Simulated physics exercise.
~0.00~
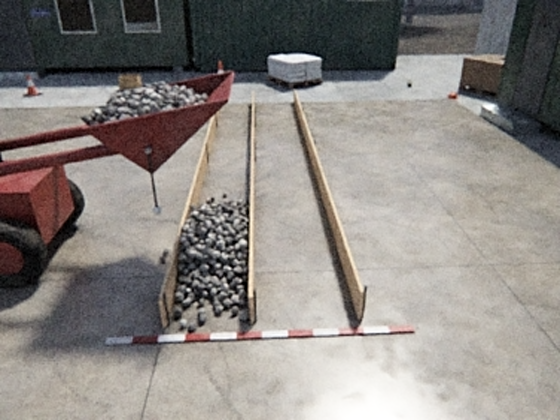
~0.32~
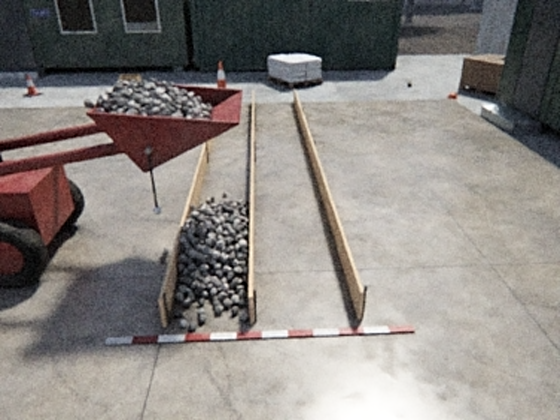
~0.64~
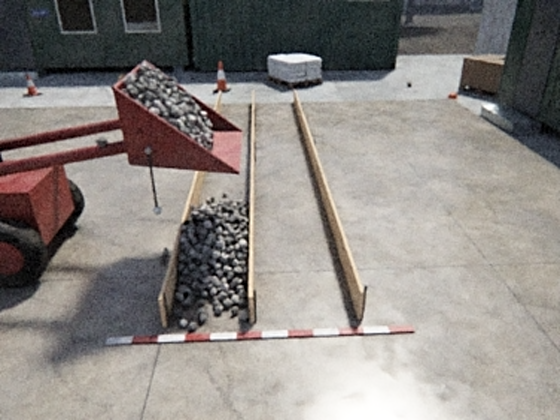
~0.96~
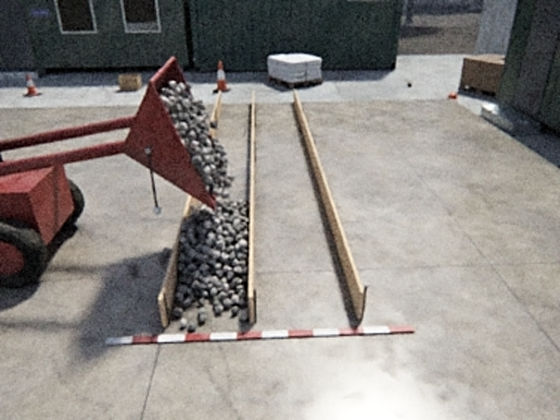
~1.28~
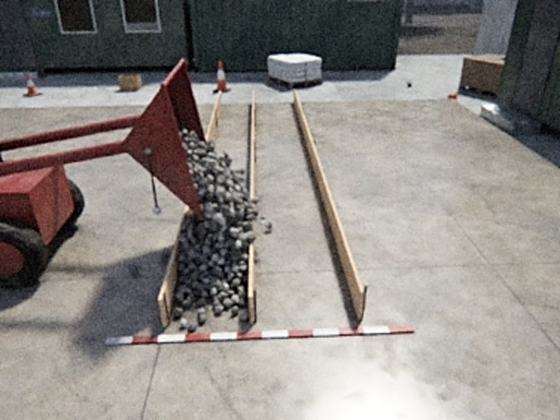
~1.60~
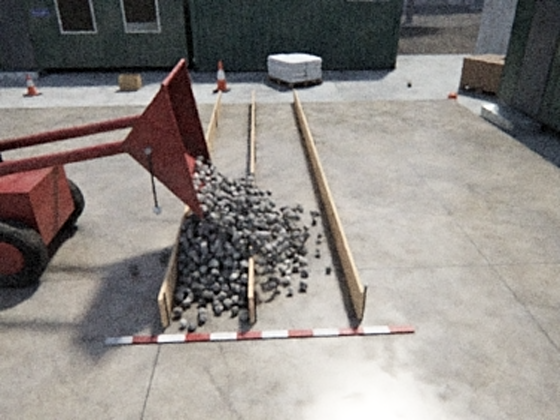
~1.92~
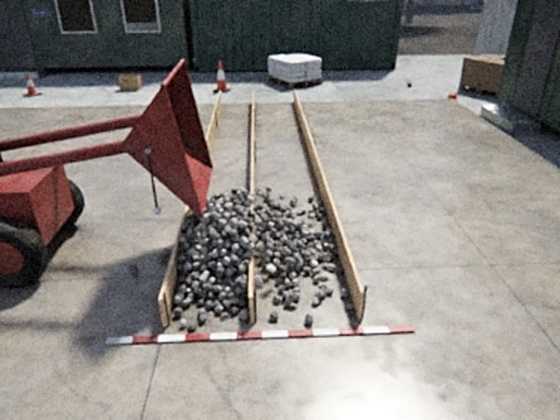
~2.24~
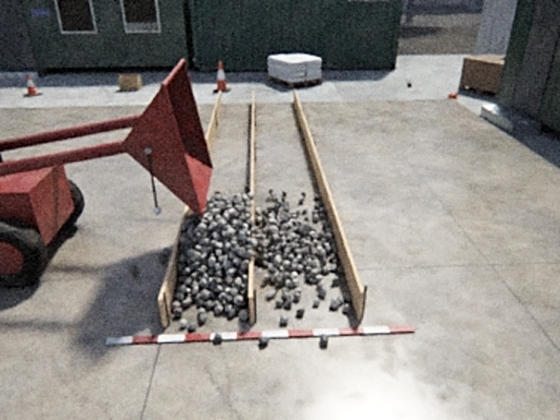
In a concrete yard, a red loader tips grey stones that spread across two bays.
